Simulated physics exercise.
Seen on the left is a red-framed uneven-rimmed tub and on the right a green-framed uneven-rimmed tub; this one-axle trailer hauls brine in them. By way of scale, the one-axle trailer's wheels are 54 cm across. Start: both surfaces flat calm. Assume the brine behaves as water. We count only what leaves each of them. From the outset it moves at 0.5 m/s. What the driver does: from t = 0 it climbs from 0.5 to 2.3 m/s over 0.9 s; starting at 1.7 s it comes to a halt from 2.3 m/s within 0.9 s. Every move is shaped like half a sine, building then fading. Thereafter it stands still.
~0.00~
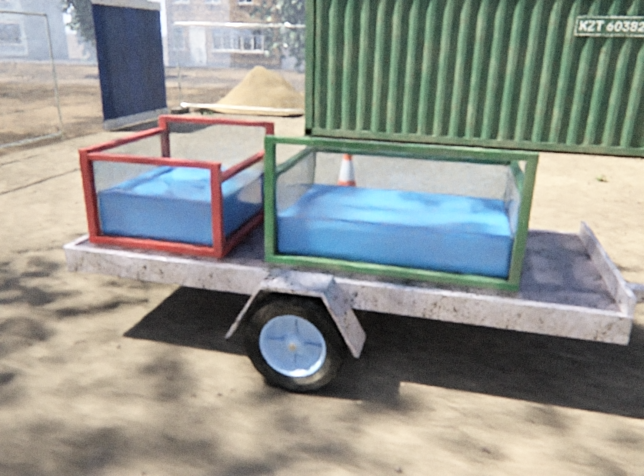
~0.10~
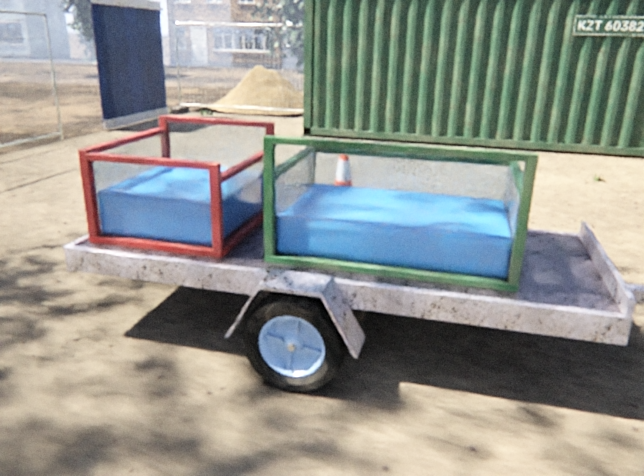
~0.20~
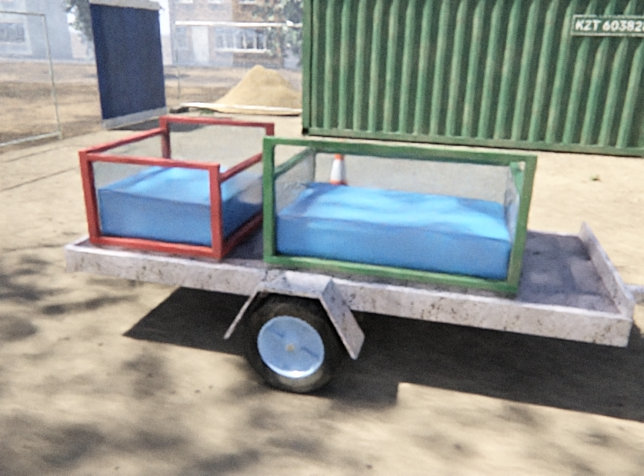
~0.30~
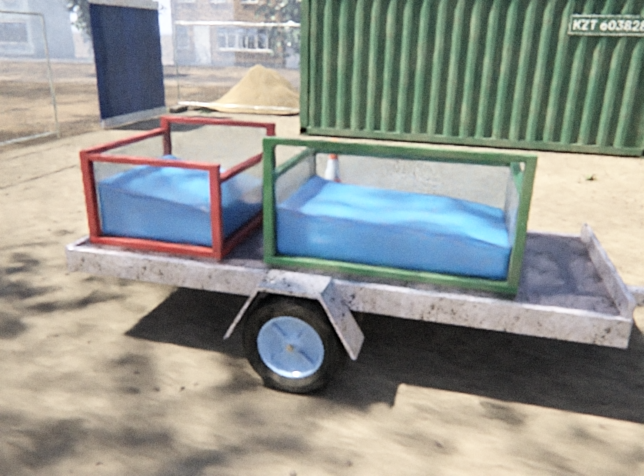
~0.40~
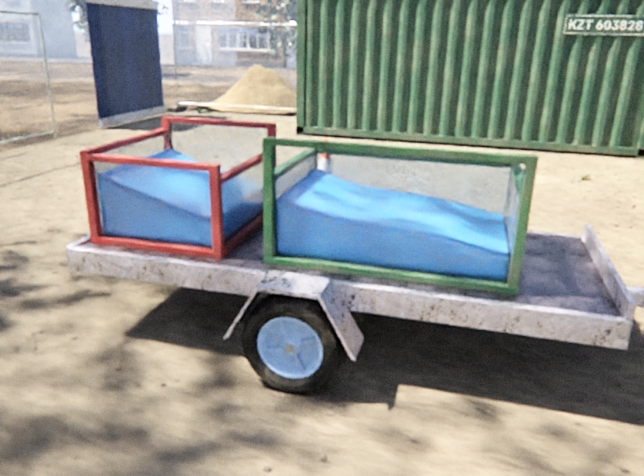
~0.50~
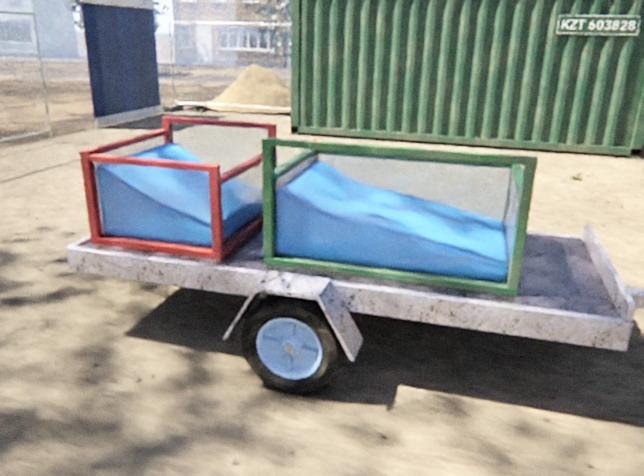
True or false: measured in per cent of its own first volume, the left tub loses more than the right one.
True.
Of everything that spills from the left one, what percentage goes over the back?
About 20 per cent.
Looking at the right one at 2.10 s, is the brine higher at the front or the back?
Forward end.
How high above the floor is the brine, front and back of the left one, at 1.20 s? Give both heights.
About 44 cm in front and 20 cm behind.
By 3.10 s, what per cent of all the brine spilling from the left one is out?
70 %.
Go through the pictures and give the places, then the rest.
The first picture shows left tub, front level (208, 198), back level (115, 189); right tub, front level (498, 233), back level (293, 213); the front is on the right, levels are read along the near walls.
The second picture shows left tub, front level (208, 198), back level (115, 189); right tub, front level (498, 234), back level (293, 213).
The third picture shows left tub, front level (208, 201), back level (115, 189); right tub, front level (497, 237), back level (292, 212).
The fourth picture shows left tub, front level (208, 207), back level (115, 182); right tub, front level (496, 243), back level (292, 207).
The fifth picture shows left tub, front level (209, 214), back level (114, 174); right tub, front level (495, 251), back level (292, 198).
The sixth picture shows left tub, front level (209, 218), back level (114, 167); right tub, front level (494, 258), back level (292, 188).
After 1.20 s the left one has lost nothing (front 45 cm, back 20 cm); the right one has lost nothing (front 3 cm, back 31 cm).
After 2.10 s the left one has lost nothing (front 36 cm, back 24 cm); the right one has lost 3 per cent, over the front, a little elsewhere (front 34 cm, back 5 cm).
After 3.10 s the left one has lost 11 per cent, over the front (front 13 cm, back 46 cm); the right one has lost 4 per cent, over the front, a little elsewhere (front 17 cm, back 42 cm).
After 5.59 s the left one has lost 16 per cent, over the front, a little elsewhere; the right one has lost 6 per cent, mostly over the front, some over the back.
